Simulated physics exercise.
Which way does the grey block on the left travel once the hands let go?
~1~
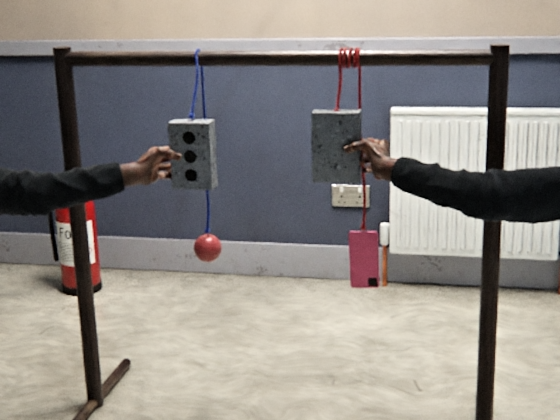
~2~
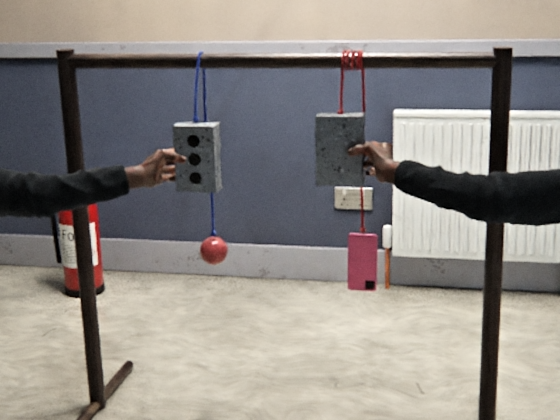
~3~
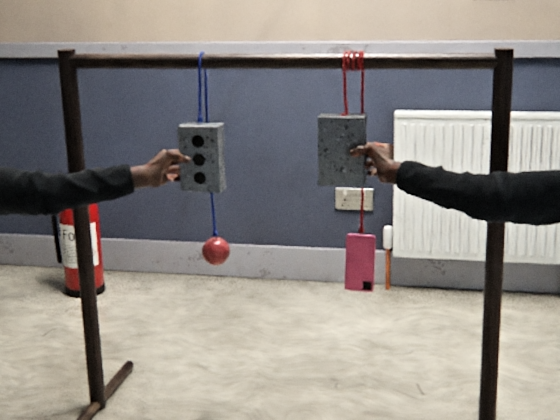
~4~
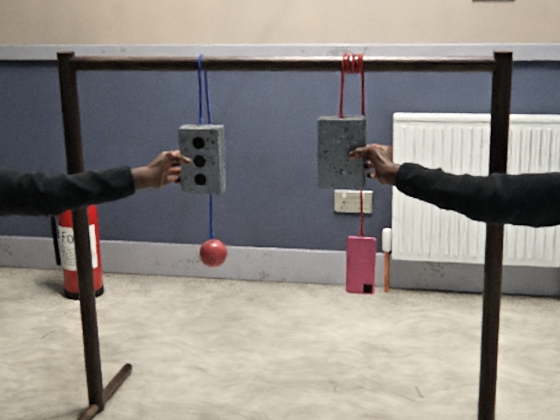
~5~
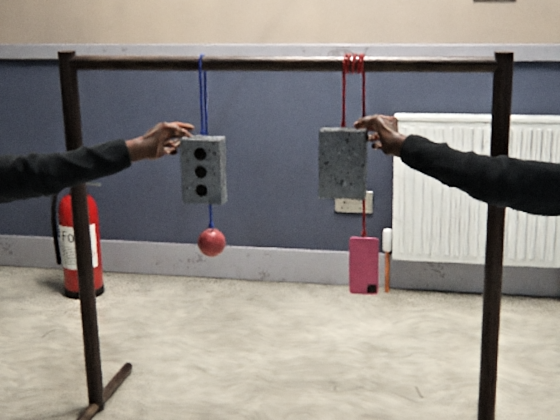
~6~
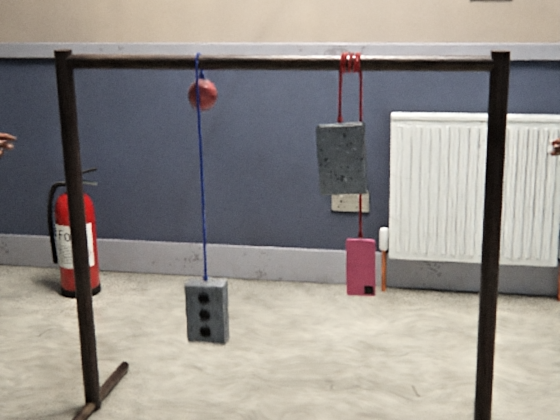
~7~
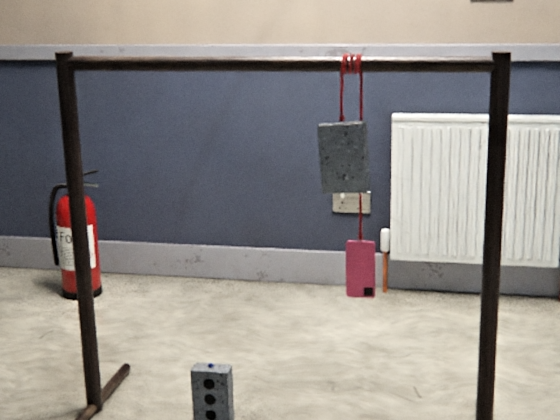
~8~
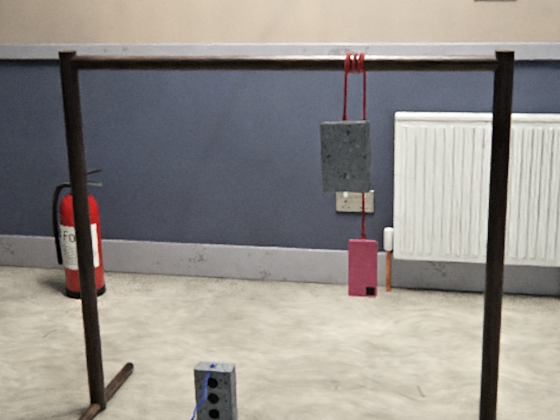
It drops downward, away from the rail, and ends up on the floor.
Two dark-sleeved arms reach in from either side, steadying grey blocks that hang from a dark rail, seen from the front in a room with a blue and cream wall. The left block, with three dark holes, shares a blue lace with a round red object, while the right one hangs on a red lace above a flat pink object. A red extinguisher stands at left and a white radiator at right. The hands let go and draw back. The left block drops, pulling the red object up to the rail and the lace through, and lands on the floor, while the right block stays hanging.
